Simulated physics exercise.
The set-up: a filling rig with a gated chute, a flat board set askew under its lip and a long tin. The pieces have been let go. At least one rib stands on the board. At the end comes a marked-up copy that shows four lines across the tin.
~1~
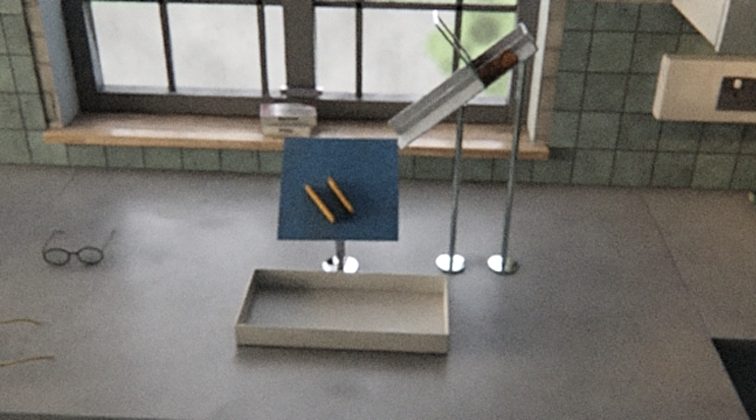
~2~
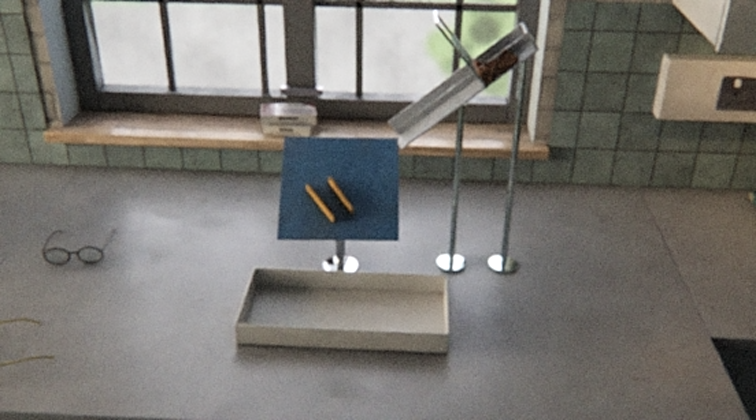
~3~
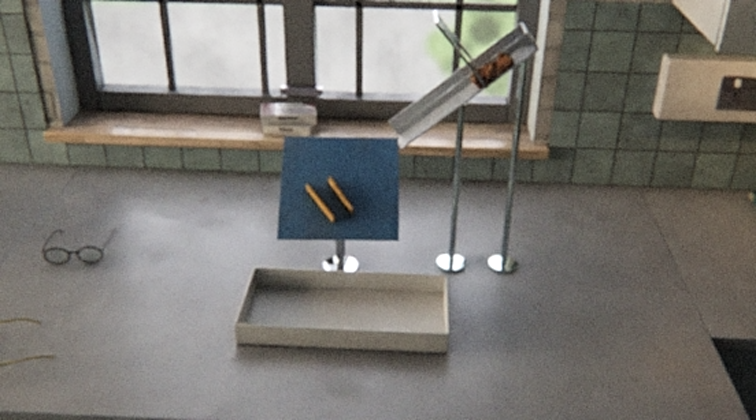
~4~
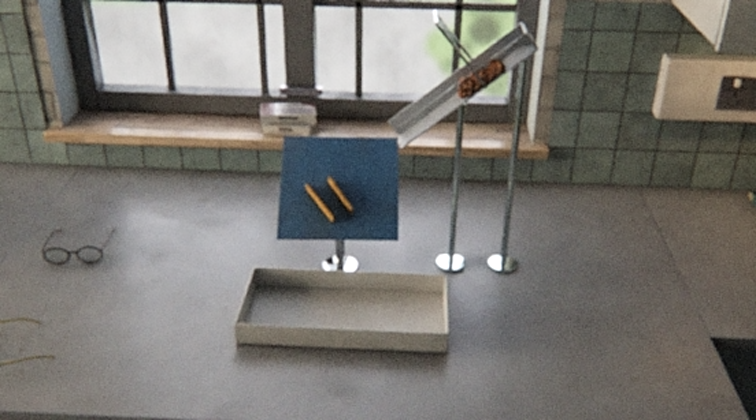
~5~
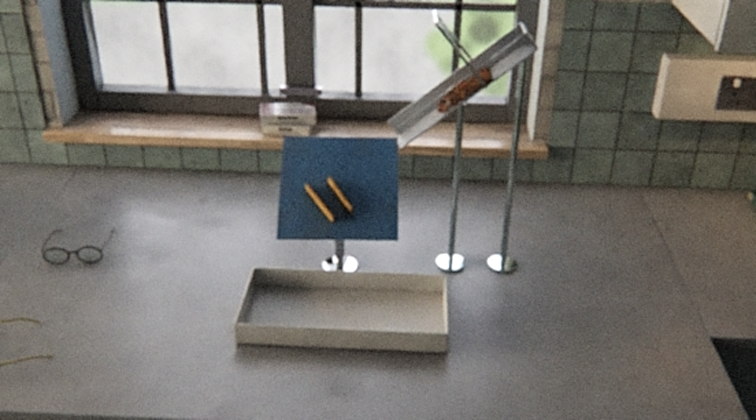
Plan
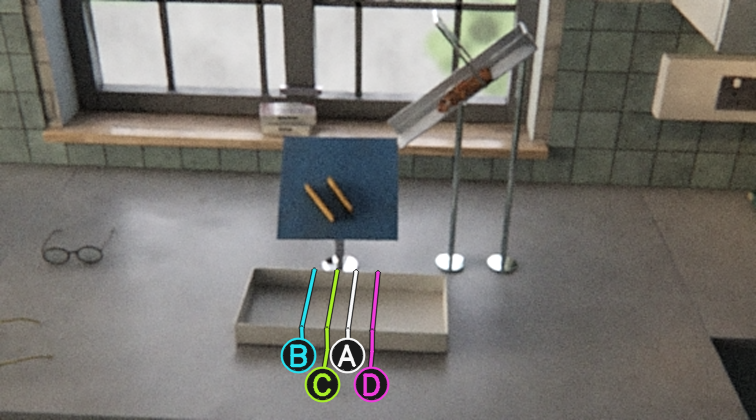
Small reddish-brown pieces slide down a sloping clear chute above a tilted blue board.
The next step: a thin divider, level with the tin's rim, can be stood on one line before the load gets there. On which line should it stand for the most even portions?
Use line D.
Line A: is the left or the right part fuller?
More lands on the right.
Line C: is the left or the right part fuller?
More lands on the right.
On the marked copy, line A crosses the front rim at (348, 329); line B crosses the front rim at (301, 327); line C crosses the front rim at (327, 328); line D crosses the front rim at (372, 330).
With A, of what is caught, a small part on the left of the divider, nearly all on the right.
With B, of what is caught, a small part on the left of the divider, nearly all on the right.
With C, of what is caught, a small part on the left of the divider, nearly all on the right.
With D, of what is caught, about half on the left of the divider, about half on the right.
